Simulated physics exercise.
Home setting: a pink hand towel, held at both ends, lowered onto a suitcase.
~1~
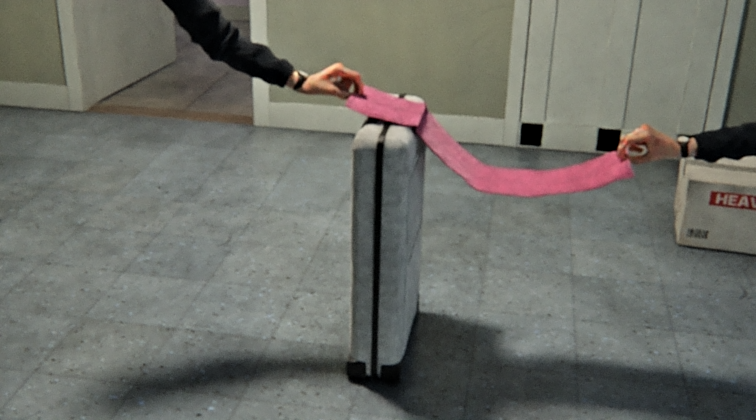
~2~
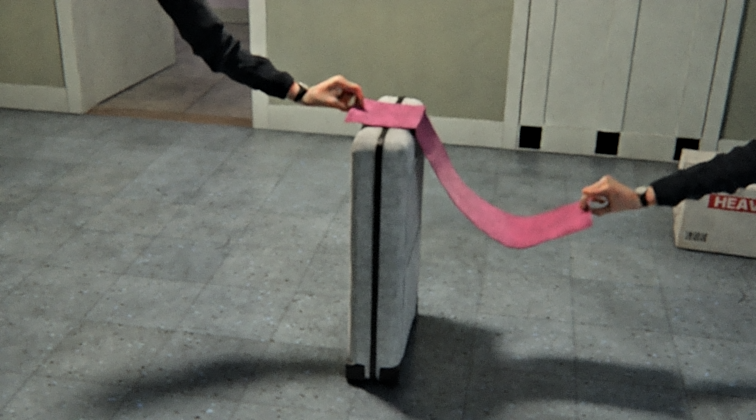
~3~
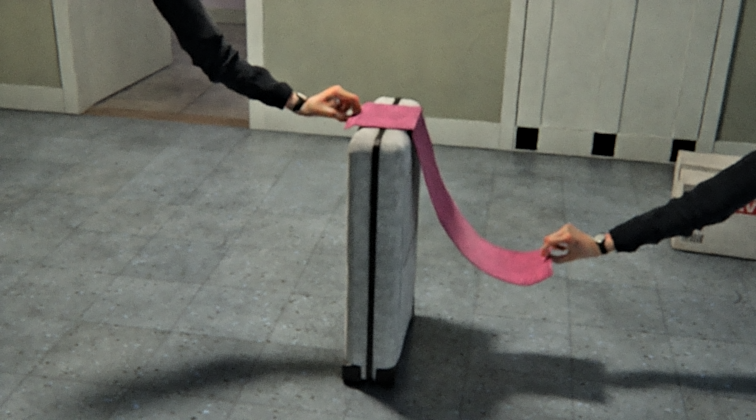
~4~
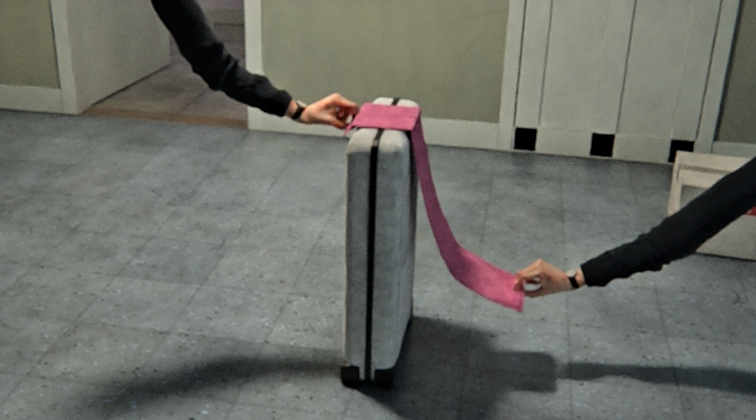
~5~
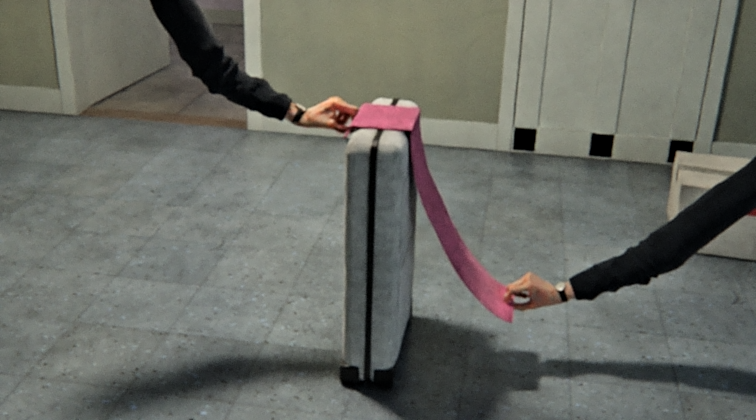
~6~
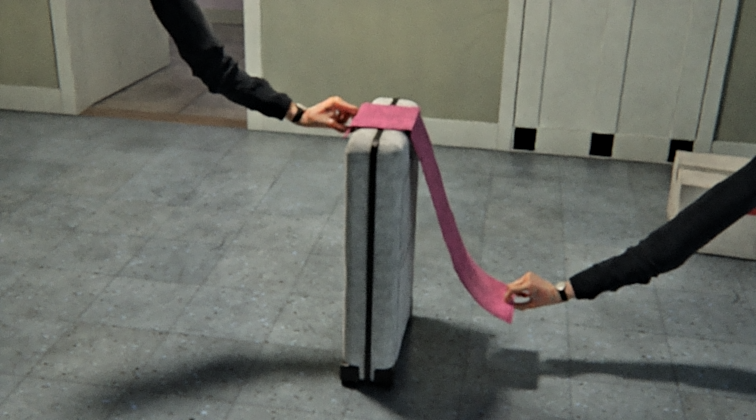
In a home with a gray tiled floor, two hands hold a long pink cloth by its ends, draped over the top of an upright pale suitcase. The left hand lowers slightly and stays near the top, while the right hand moves down and inward, bringing its longer end lower before nearly stopping.
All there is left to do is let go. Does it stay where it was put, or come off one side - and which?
Most likely it heads off to the right, as I see it.
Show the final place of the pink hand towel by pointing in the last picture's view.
About (429, 352).
Then, 0.24 s later than the last view, hand towel sliding right.
Then, 0.48 s later than the last view, hand towel clear of the top and falling near (425, 313).
Then, 0.70 s later than the last view, hand towel in a heap on the floor near (428, 350).
Finally, hand towel in a heap on the floor near (429, 351). The pink hand towel runs off to the right.
